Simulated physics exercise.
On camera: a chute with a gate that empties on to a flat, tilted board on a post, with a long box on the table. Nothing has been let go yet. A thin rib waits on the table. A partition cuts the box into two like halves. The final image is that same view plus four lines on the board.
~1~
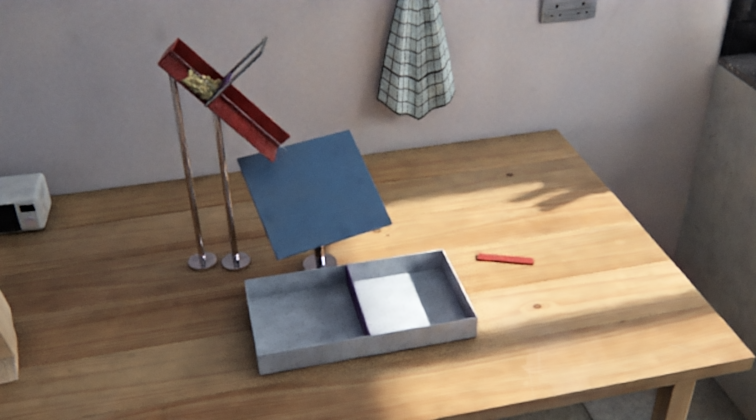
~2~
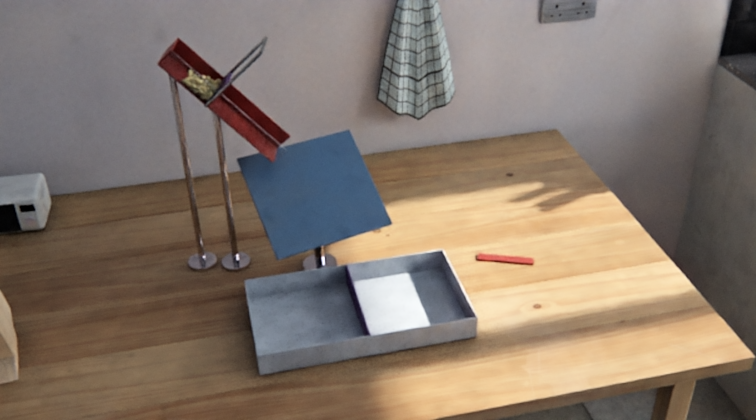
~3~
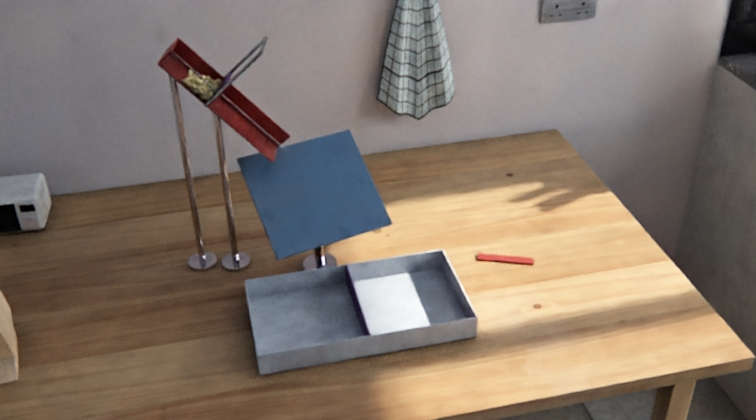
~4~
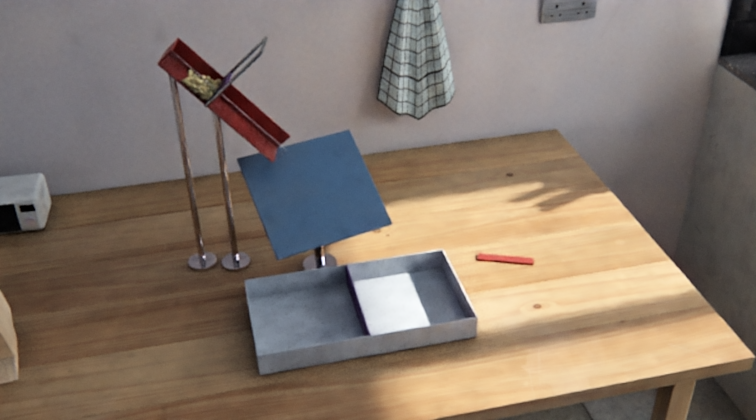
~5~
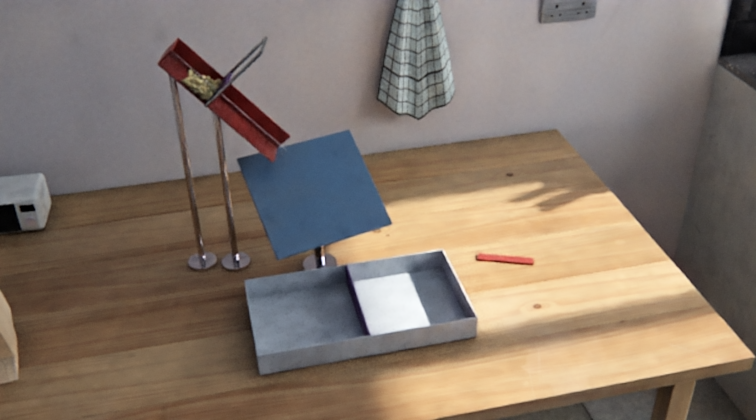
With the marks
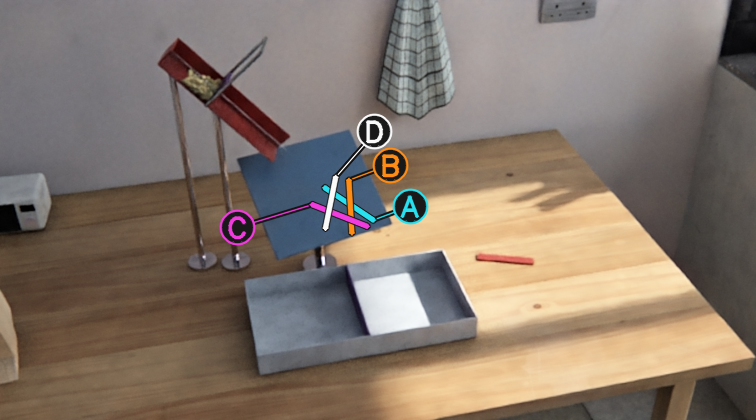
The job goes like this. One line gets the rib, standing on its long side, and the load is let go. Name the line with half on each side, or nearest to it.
B works best here.
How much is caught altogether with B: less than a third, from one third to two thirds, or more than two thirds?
Line B gives more than two thirds.
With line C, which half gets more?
More lands on the right.
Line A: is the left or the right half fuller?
The right half.
On the marked copy, line A from (324, 187) to (373, 220); line B from (348, 180) to (351, 232); line C from (312, 204) to (367, 226); line D from (335, 177) to (325, 228).
With A, of what is caught, close to a quarter in the left half, the bulk in the right.
With B, of what is caught, close to two thirds in the left half, close to a third in the right.
With C, of what is caught, a small share in the left half, the bulk in the right.
With D, of what is caught, all but a few in the left half, only a few in the right.
